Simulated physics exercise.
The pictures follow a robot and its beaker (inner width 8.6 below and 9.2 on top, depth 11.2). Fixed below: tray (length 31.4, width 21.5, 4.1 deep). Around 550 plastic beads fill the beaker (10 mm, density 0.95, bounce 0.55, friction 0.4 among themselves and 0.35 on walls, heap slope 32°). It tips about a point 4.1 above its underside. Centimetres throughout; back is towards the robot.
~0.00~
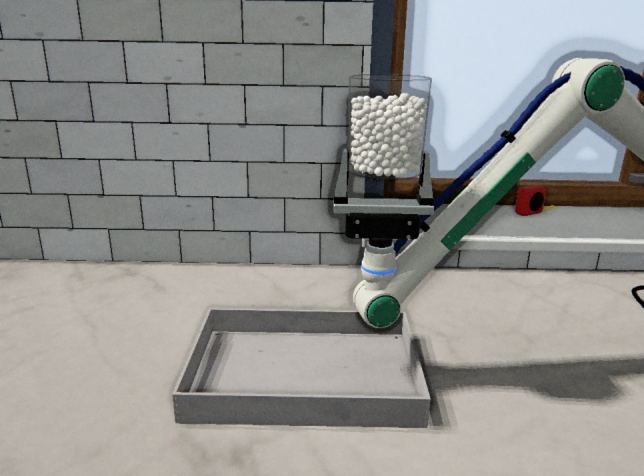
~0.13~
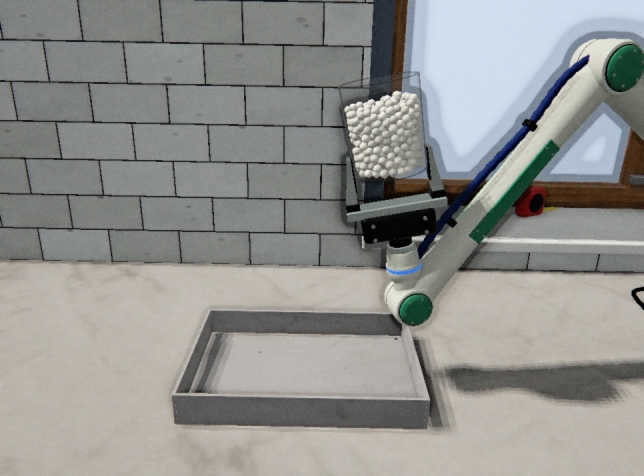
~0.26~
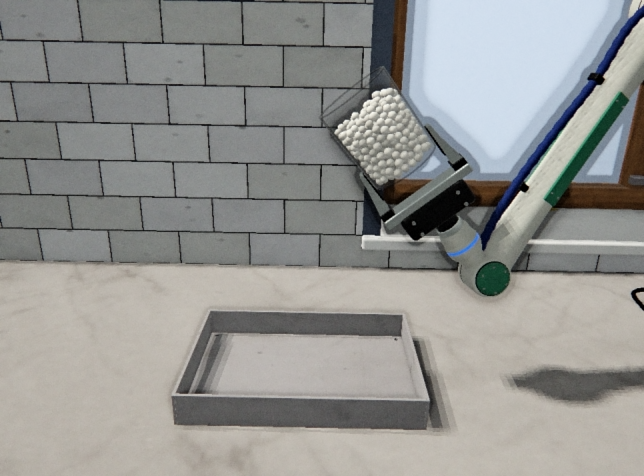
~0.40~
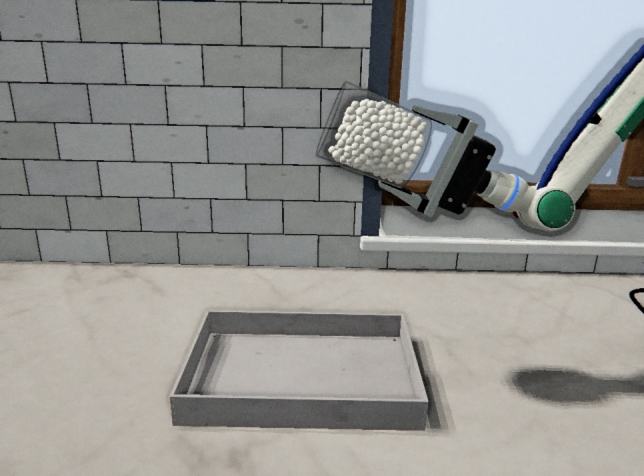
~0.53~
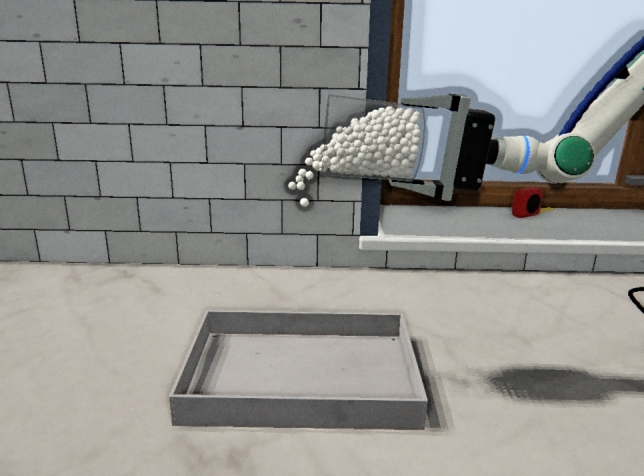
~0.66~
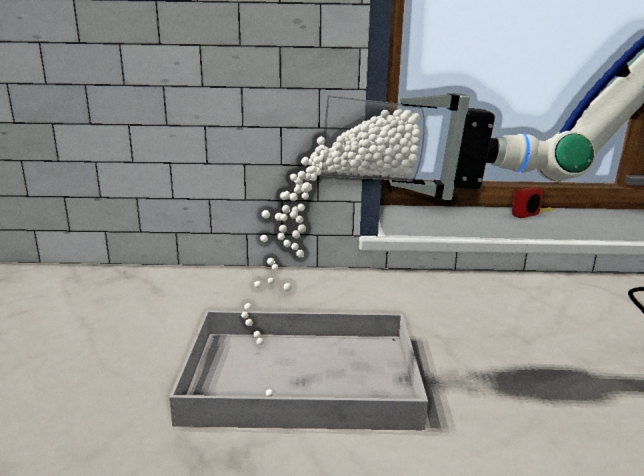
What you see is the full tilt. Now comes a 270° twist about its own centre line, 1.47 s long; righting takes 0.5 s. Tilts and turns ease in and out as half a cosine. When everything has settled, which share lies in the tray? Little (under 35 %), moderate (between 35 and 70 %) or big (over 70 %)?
Share in the tray: Moderate (between 35 and 70 %).
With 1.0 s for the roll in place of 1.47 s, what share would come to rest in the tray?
It would be near 50 per cent.
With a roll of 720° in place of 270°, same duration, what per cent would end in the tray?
In that case some 70 per cent.
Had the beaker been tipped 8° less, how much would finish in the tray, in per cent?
In that case some 35 per cent.
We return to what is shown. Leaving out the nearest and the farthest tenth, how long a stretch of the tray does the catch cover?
About 22 cm.
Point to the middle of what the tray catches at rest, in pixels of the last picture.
Near (252, 369).
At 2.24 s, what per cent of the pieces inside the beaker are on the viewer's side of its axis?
Some 70 per cent.
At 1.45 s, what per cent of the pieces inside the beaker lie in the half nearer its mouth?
About 40 per cent.
By 1.45 s, tipped 86°, highest piece 38 above the table; 363 in the beaker, 148 in the tray, 5 on the table or floor, 32 in flight or on a rim.
By 2.24 s, tipped 77°, highest piece 36 above the table; 280 in the tray, 243 in the beaker, 10 on the table or floor, 15 in flight or on a rim.
By 2.83 s, upright, highest piece 37 above the table; 296 in the tray, 240 in the beaker, 12 on the table or floor.
By 3.53 s, upright, highest piece 37 above the table; 296 in the tray, 240 in the beaker, 12 on the table or floor.
Final count, 296 in the tray, 240 in the beaker, 12 on the table or floor. That is 54 % in the tray.
